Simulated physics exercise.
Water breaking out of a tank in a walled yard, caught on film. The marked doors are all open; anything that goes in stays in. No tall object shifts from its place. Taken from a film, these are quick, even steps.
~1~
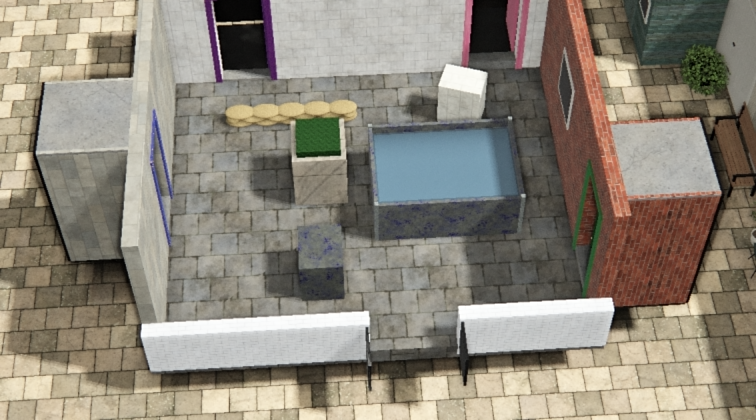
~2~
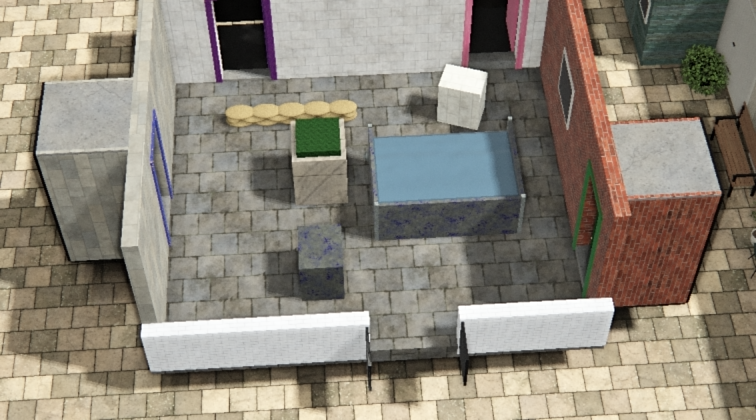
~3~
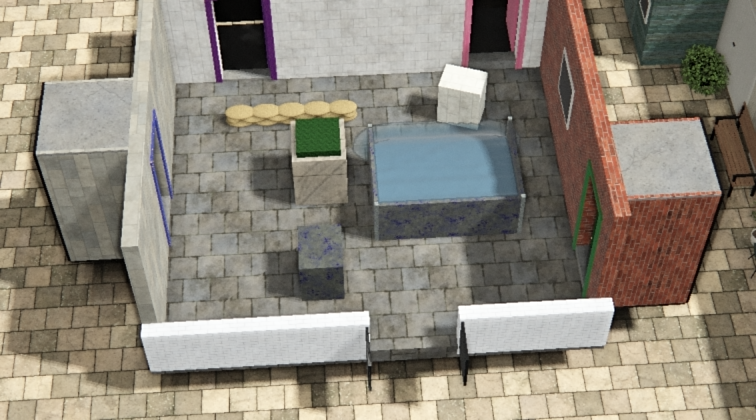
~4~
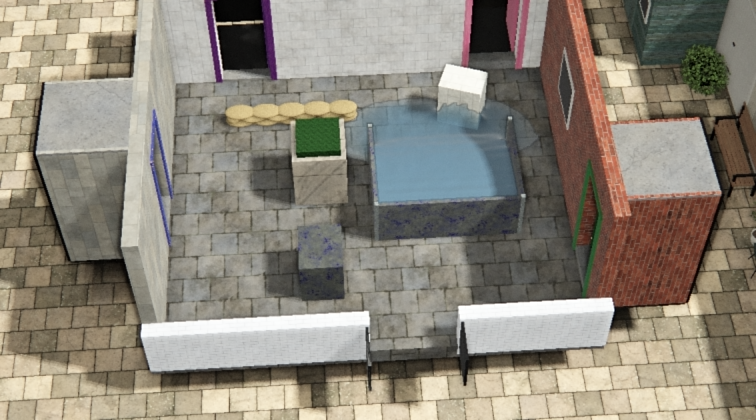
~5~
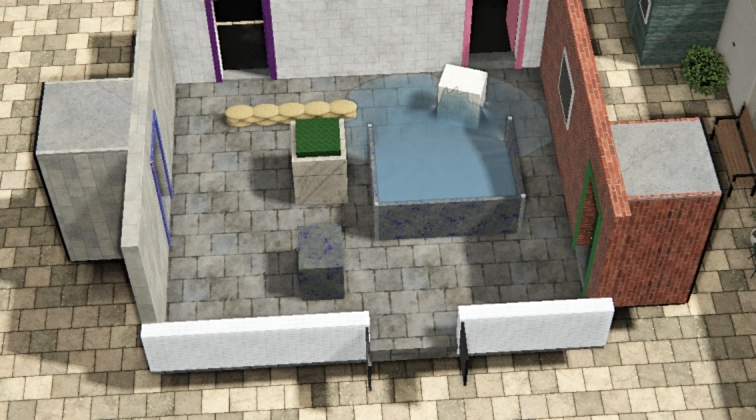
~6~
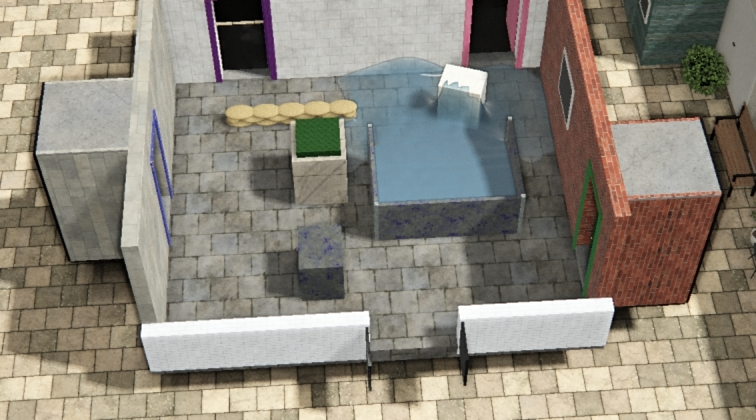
A walled yard paved in grey stone is seen from high above, with a white back wall, a grey wall at left and a red brick wall at right. A tank of blue water stands right of centre, near a white block, a green-topped planter, a row of tan discs and a dark block. Water pours from the tank's far side and spreads around the white block to the back wall, while the camera stays still.
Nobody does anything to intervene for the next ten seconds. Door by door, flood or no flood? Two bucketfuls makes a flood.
Pink door: Flood, green door: No flood, blue door: No flood, purple door: Flood.
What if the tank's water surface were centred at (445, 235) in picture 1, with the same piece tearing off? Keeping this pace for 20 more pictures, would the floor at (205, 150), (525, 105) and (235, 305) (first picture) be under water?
Points in order: Inundated; inundated; not reached.
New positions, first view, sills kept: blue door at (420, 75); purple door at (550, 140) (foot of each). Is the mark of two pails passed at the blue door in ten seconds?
For the blue door, it gets beyond it.
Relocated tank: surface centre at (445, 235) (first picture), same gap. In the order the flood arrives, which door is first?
The pink one.
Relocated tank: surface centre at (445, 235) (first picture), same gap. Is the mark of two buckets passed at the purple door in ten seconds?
Result for purple: It tops the limit.
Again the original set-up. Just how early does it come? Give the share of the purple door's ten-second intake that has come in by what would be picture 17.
About 0 per cent.
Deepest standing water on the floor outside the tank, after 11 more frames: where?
Roughly (176, 97).
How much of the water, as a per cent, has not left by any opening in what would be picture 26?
That works out to about 96 per cent.
A moment on, water covers 25 % of the floor; the pink door under two buckets in, the green door not reached, the blue door not reached, the purple door wet at the sill, nothing in.
Next, water covers 40 % of the floor; the pink door over two buckets in, the green door not reached, the blue door not reached, the purple door wet at the sill, nothing in.
Then, water covers 55 % of the floor; the pink door far over two buckets in, the green door wet at the sill, nothing in, the blue door wet at the sill, nothing in, the purple door under two buckets in.
Later, water covers 85 % of the floor; the pink door far over two buckets in, the green door wet at the sill, nothing in, the blue door under two buckets in, the purple door far over two buckets in.
In the end, water covers 95 % of the floor; the pink door far over two buckets in, the green door under two buckets in, the blue door under two buckets in, the purple door far over two buckets in.
